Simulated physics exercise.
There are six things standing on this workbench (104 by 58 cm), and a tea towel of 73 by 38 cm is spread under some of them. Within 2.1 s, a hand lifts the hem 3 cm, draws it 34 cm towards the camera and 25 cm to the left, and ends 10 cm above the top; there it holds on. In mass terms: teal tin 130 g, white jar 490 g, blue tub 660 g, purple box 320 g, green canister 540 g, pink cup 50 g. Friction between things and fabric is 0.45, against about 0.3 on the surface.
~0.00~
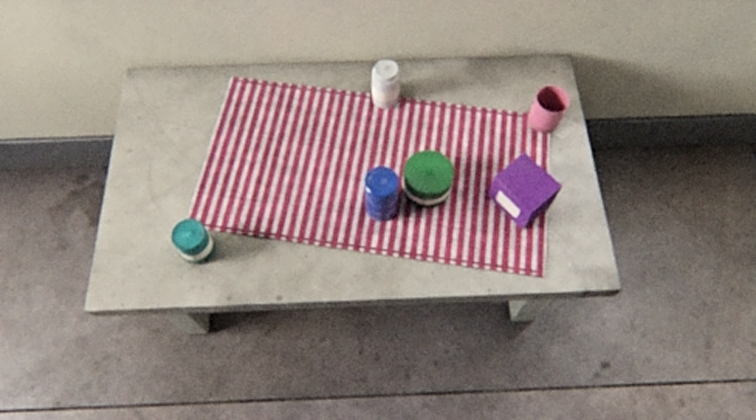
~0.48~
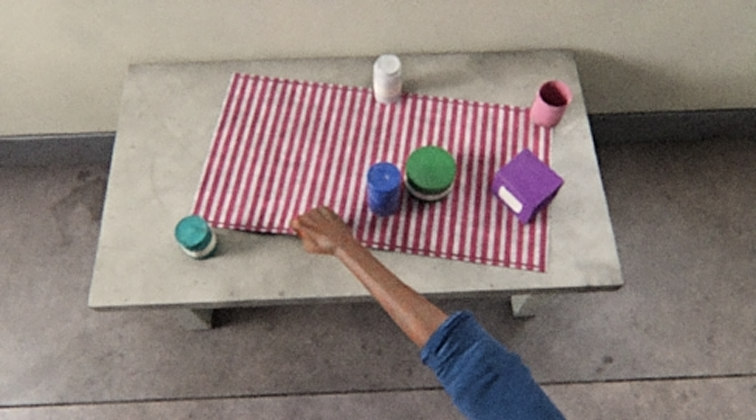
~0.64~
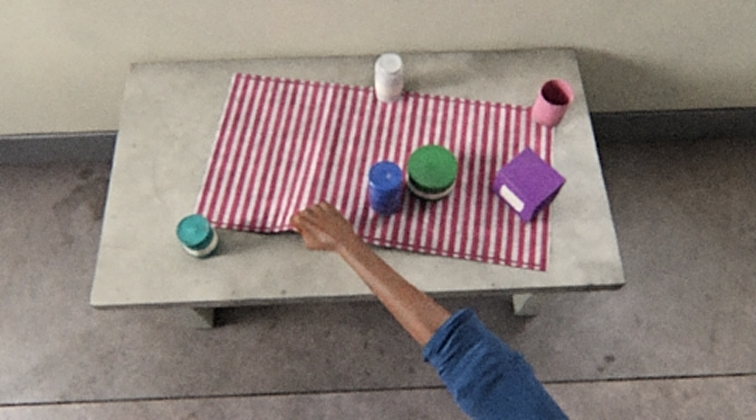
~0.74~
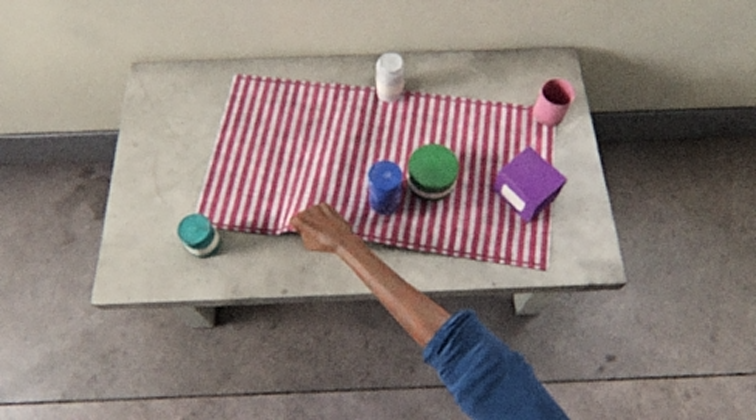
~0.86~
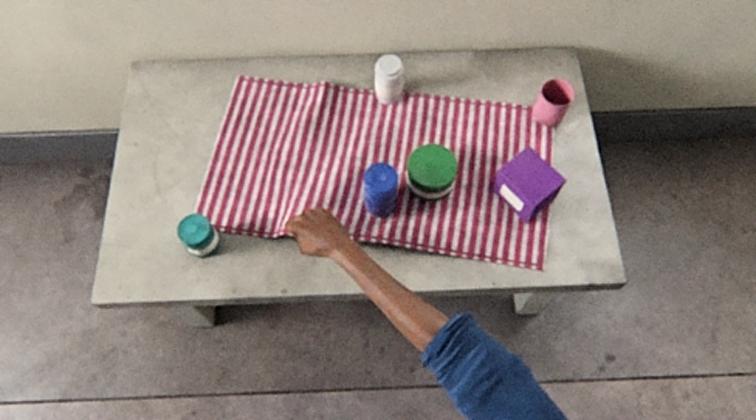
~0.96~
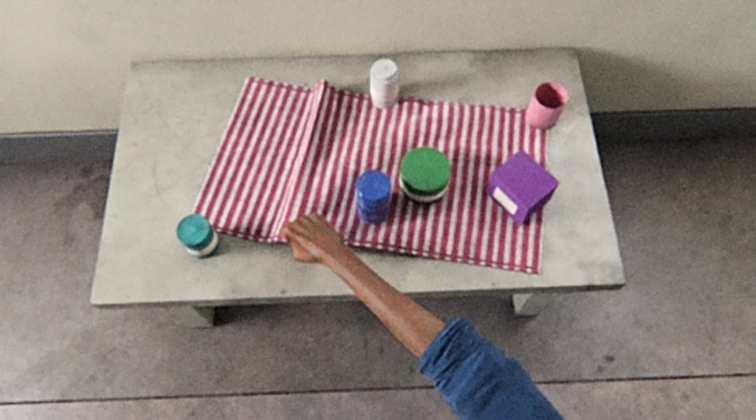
A hand in a blue sleeve works at a red-and-white striped cloth on a grey bench, seen from above. The blue and green containers sit mid-cloth, a purple box right, a white bottle and pink cup behind, and a teal-lidded jar front left. The hand reaches in, grips the front edge and draws it slightly left and nearer, raising a fold while the items on the cloth shift slightly left.
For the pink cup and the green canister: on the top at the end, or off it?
The pink cup won't leave; the green canister won't stay.
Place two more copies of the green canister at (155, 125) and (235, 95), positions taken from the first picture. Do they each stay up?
Going through them in turn, one survives up there and then one survives up there.
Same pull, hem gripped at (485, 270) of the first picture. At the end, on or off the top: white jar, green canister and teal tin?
Afterwards white jar comes off, green canister comes off and teal tin is still on top.
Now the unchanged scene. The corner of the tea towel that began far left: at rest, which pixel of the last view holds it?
Look around (214, 228) in the last picture - that's where it comes to rest.
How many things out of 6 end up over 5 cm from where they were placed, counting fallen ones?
That comes to 6 of the things.
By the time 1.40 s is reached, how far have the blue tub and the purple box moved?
For the blue tub it's around 15 cm, and for the purple box around 10 cm.
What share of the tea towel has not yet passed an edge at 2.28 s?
Share within the edges: Approx. 60 %.
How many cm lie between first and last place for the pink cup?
For the pink cup, it's 50 cm.
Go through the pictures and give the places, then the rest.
Pink cup (553, 99); green canister (429, 171); tea towel corners (231, 77) (545, 277), in the first picture.
Tea towel corners (233, 73) (547, 272); grip (303, 235), in the second picture.
Tea towel corners (234, 73) (548, 271); grip (303, 232), in the third picture.
Tea towel corners (235, 74) (548, 270); grip (303, 233), in the fourth picture.
Blue tub (381, 177); white jar (389, 64); tea towel corners (237, 75) (545, 271); grip (299, 236), in the fifth picture.
Pink cup (551, 95); green canister (426, 168); tea towel corners (248, 76) (540, 274); grip (293, 243), in the sixth picture.
At 1.4 s, 100 % of the tea towel is still over the top; pink cup 13 cm off its start, green canister 12 cm off its start, blue tub 16 cm off its start.
At 1.8 s, 85 % of the tea towel is still over the top; pink cup 27 cm off its start, green canister 25 cm off its start, blue tub 29 cm off its start.
At 2.3 s, 60 % of the tea towel is still over the top; pink cup 39 cm off its start at (386, 155), green canister 37 cm off its start at (283, 278), blue tub over the edge.
At 2.7 s, 40 % of the tea towel is still over the top; green canister on its side, 49 cm off its start, pink cup 48 cm off its start, blue tub over the edge.
At 4.3 s, 25 % of the tea towel is still over the top; green canister over the edge, pink cup 51 cm off its start at (347, 208), blue tub over the edge, purple box over the edge.
